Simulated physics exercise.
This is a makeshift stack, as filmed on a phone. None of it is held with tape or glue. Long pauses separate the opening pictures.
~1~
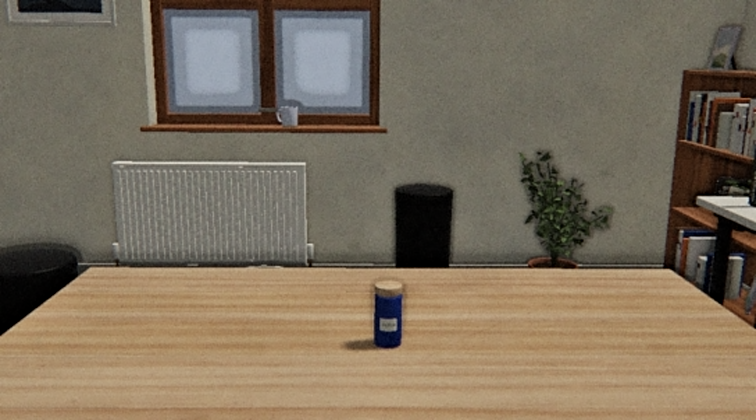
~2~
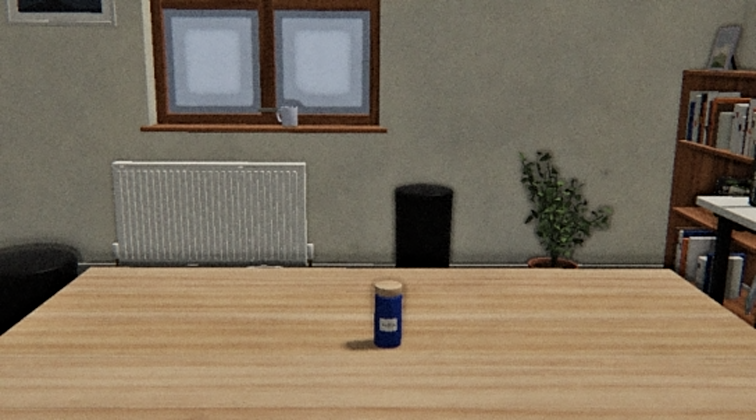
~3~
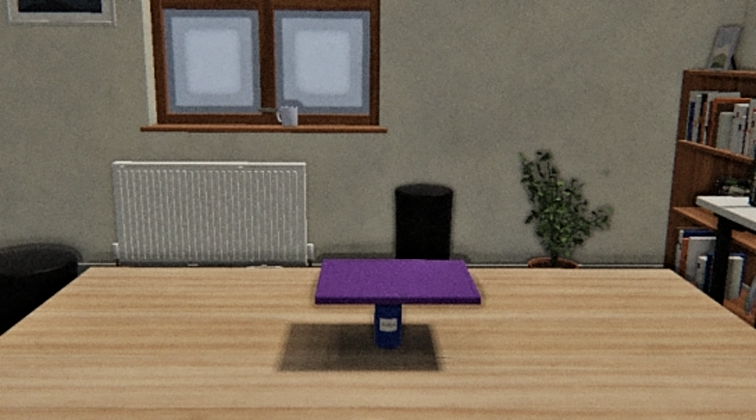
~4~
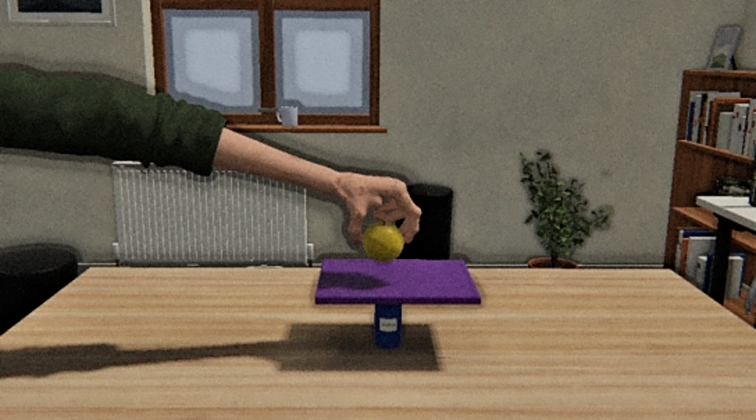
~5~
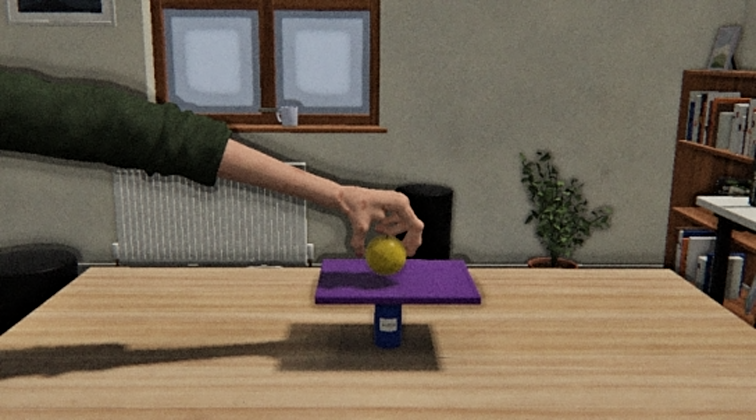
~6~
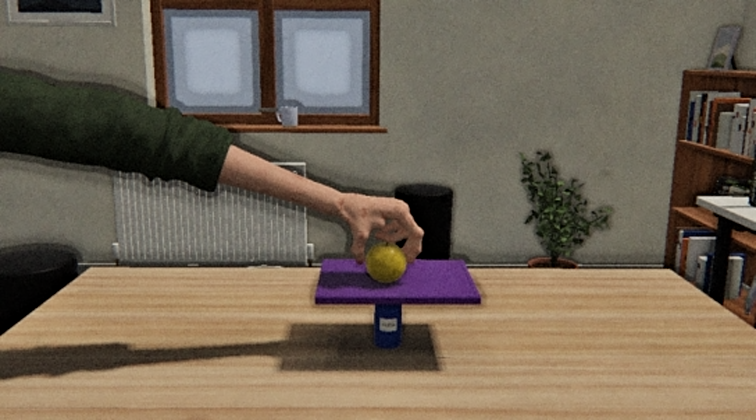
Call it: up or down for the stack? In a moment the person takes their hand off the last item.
Up - it stays standing.
Then, 0.80 s later than the last frame, all is still.
Then, 1.70 s later than the last frame, yellow apple resting near (386, 263).
When it is over, all 3 as before. End places, in pixels of the last picture, yellow apple near (386, 263). The stack keeps its balance.
